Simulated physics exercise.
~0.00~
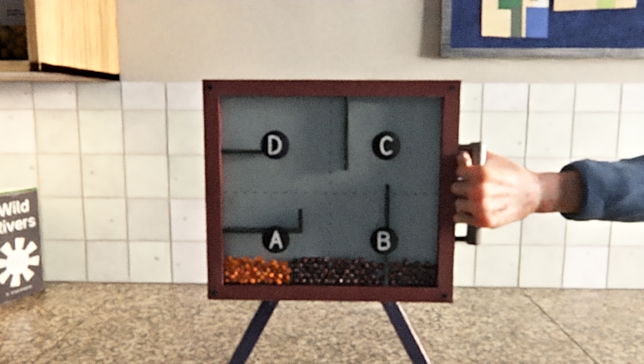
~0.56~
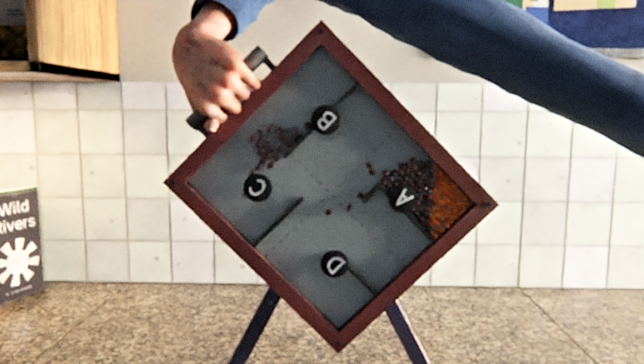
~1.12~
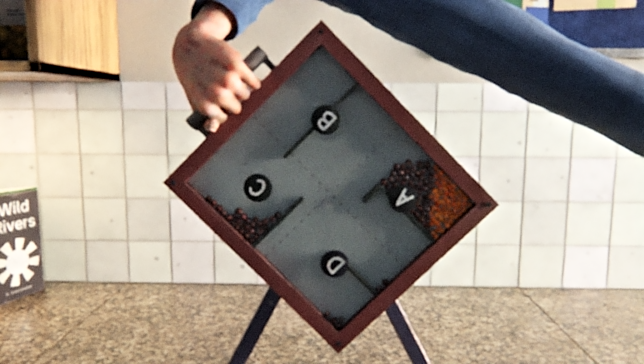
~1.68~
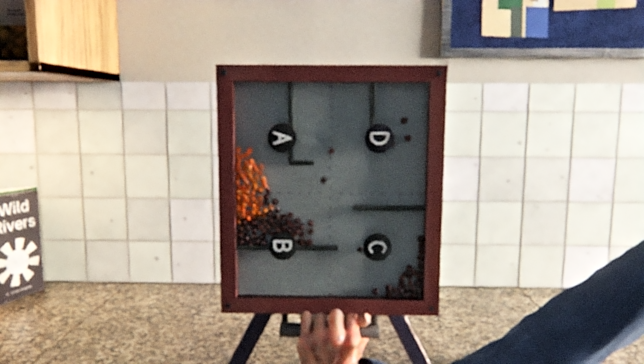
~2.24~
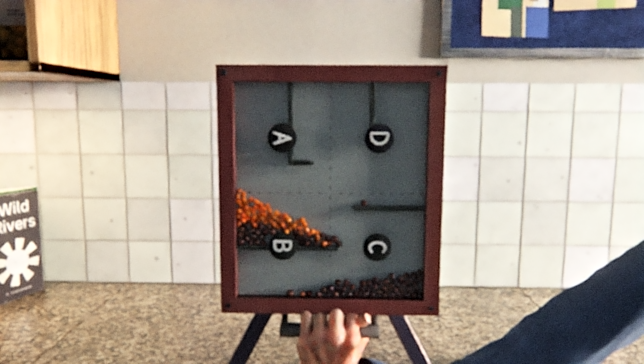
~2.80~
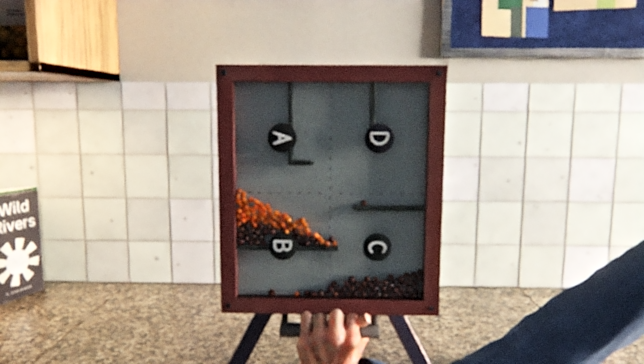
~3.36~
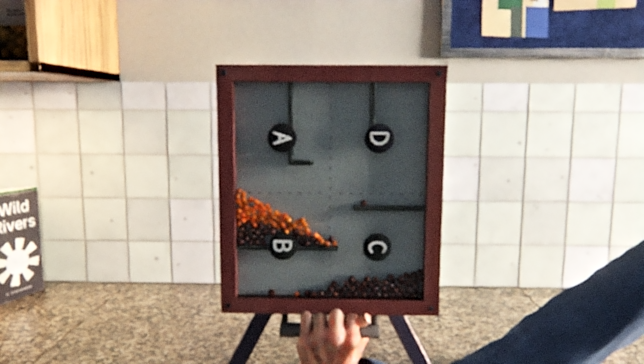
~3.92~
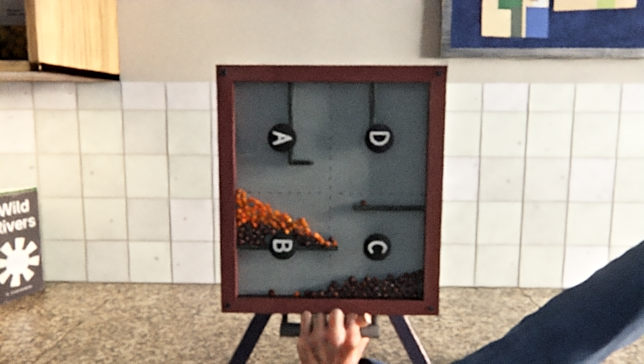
A hand in a blue sleeve grips the handle on the right of a dark red-framed, see-through box, seen from the front on a stand before white tiles. Four round labels mark its grey inside, with orange beads at lower left and dark ones beside them. The arm turns the box anticlockwise until it tilts, and beads slide into A while dark ones drop past C. It turns further the same way, bringing the handle underneath, and beads spill down. They settle with an orange-topped heap at B and dark beads below C.
